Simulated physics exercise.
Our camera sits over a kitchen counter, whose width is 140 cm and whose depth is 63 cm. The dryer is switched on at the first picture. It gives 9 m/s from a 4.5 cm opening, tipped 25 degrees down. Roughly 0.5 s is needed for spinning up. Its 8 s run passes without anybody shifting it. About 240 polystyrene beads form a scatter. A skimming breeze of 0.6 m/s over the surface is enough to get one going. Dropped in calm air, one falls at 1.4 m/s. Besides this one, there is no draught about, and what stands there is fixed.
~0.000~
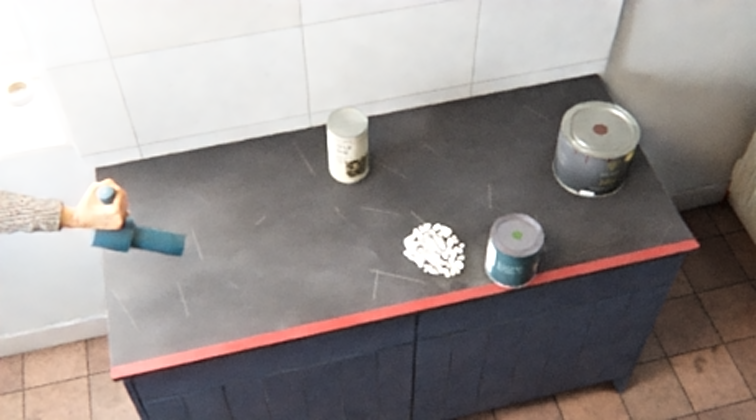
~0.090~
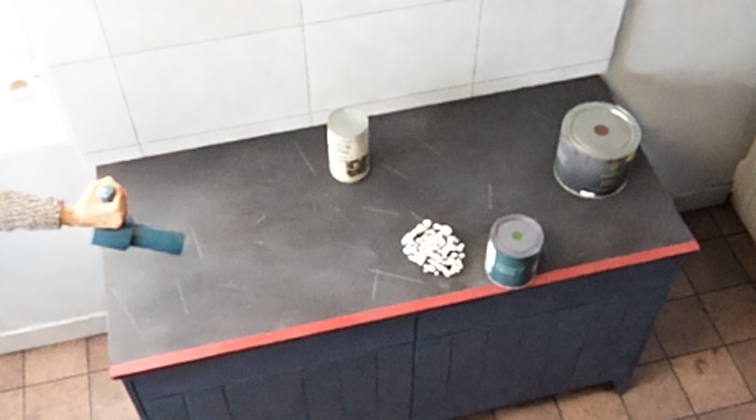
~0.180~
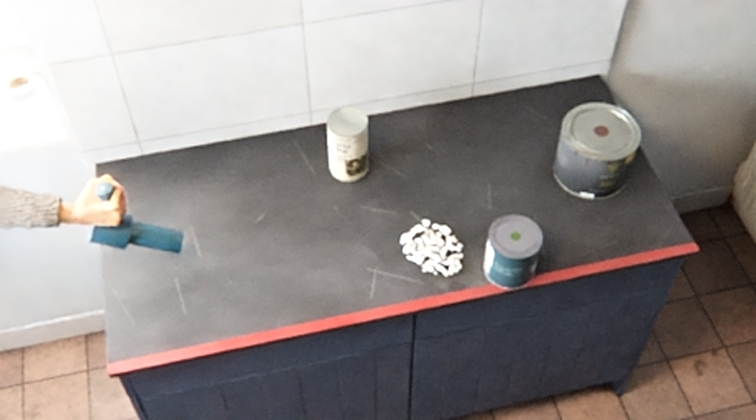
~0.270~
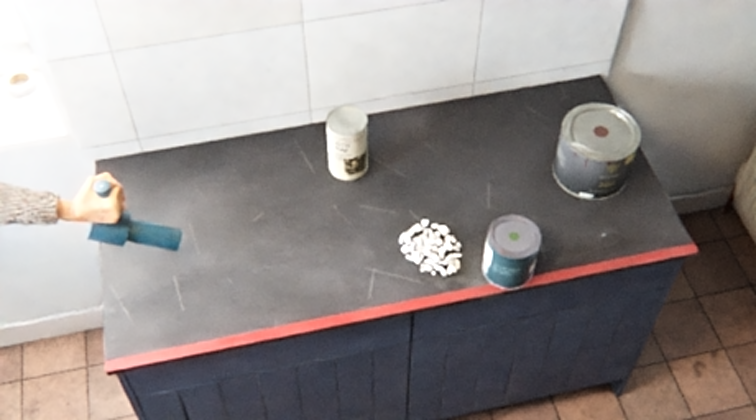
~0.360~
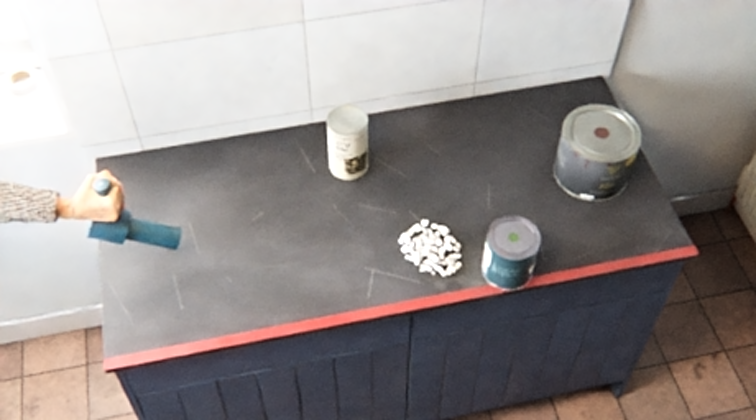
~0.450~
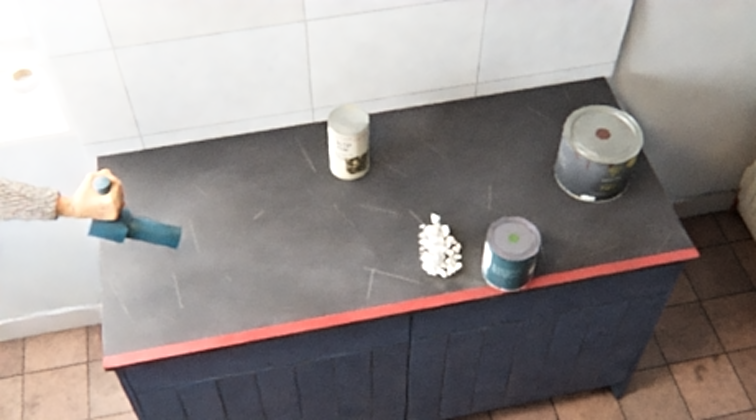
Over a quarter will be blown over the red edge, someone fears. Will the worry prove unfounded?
No, it comes true.
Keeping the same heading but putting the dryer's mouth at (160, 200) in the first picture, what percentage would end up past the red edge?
Then about 90 %.
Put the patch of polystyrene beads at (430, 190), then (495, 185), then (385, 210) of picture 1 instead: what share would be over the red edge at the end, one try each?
In turn: 0 per cent, 0 per cent, 0 per cent.
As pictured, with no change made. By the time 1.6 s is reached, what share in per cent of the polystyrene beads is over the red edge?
Roughly 40 per cent.
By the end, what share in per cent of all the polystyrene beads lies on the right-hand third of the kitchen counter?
3 %.
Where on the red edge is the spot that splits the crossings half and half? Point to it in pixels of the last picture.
I'd put my finger close to (478, 298).
After 1.6 s, 44 % are over the red edge; 91 % have settled or left.
After 2.6 s, 44 % are over the red edge; 95 % have settled or left.
After 4.4 s, 44 % are over the red edge; 97 % have settled or left.
After 8.0 s, at the end, 44 % are over the red edge.
